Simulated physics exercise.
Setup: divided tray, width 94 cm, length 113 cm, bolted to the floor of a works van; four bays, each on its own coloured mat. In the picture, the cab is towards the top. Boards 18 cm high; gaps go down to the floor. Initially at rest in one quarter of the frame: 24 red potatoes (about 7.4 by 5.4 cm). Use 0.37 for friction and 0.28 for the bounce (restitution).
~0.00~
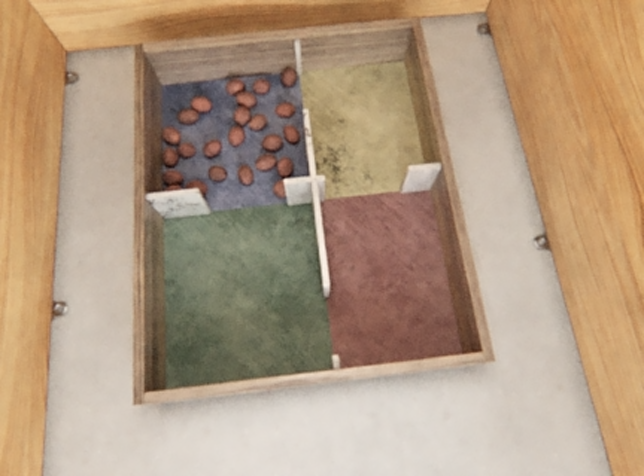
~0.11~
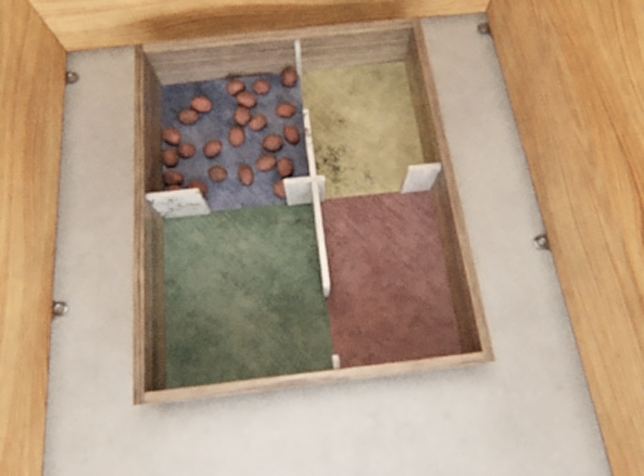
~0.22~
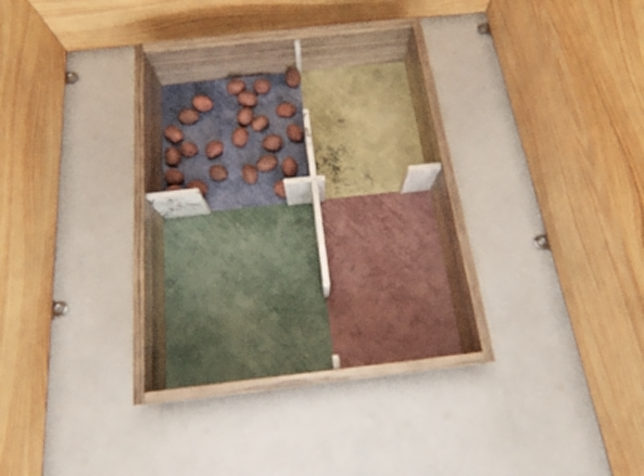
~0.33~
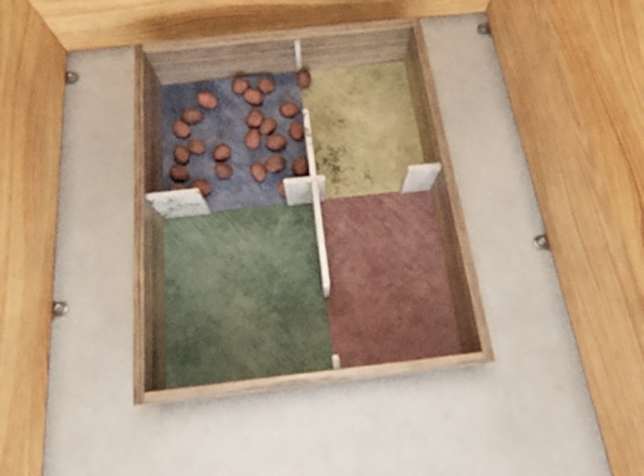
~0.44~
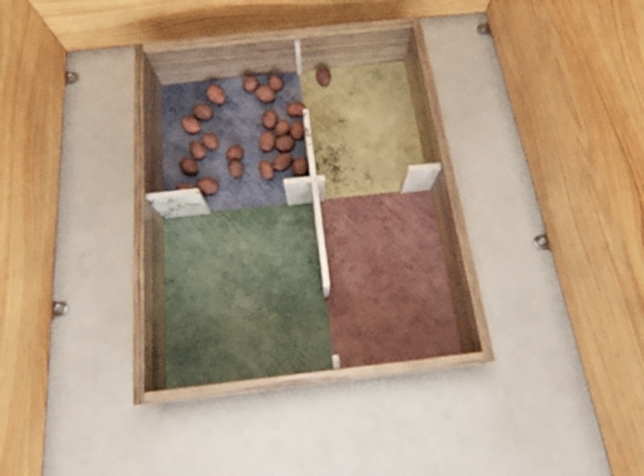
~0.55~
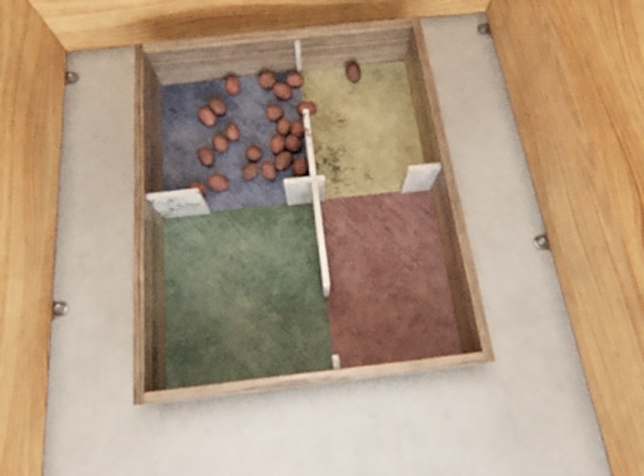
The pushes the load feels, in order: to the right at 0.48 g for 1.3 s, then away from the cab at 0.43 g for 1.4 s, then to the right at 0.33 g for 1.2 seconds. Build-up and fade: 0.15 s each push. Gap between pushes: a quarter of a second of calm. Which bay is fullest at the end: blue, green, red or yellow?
The red bay.
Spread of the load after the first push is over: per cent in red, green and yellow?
Per cent by bay - red: 0, green: 0, yellow: 60.
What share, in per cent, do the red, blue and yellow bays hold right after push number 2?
Result, in percent - red: 40, blue: 20, yellow: 20.
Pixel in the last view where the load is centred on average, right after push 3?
I'd put the average somewhere around (376, 270) in the last picture.
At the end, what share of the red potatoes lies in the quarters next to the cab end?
About 30 %.
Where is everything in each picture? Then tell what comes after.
In the first picture, middle of the blue mat (234, 139); middle of the green mat (244, 292); middle of the red mat (387, 276); middle of the yellow mat (363, 126); 24 in the blue bay; the potato farthest behind, in the direction of the first push, is at (170, 157).
In the second picture, 24 in the blue bay; the potato farthest behind, in the direction of the first push, is at (170, 157).
In the third picture, 24 in the blue bay; the potato farthest behind, in the direction of the first push, is at (173, 157).
In the fourth picture, 23 in the blue bay and 1 in the yellow bay; the potato farthest behind, in the direction of the first push, is at (177, 193).
In the fifth picture, 23 in the blue bay and 1 in the yellow bay; the potato farthest behind, in the direction of the first push, is at (185, 192).
In the sixth picture, 22 in the blue bay and 2 in the yellow bay; the potato farthest behind, in the direction of the first push, is at (196, 190).
After push 1 (1.54 s), 9 in the blue bay, 1 in the green bay and 14 in the yellow bay.
After push 2 (3.19 s), 10 in the red bay, 4 in the blue bay, 6 in the green bay and 4 in the yellow bay.
After push 3 (4.64 s), 12 in the red bay, 4 in the blue bay, 4 in the green bay and 4 in the yellow bay.
Final count (at 5.52 s), 12 in the red bay, 4 in the blue bay, 4 in the green bay and 4 in the yellow bay.
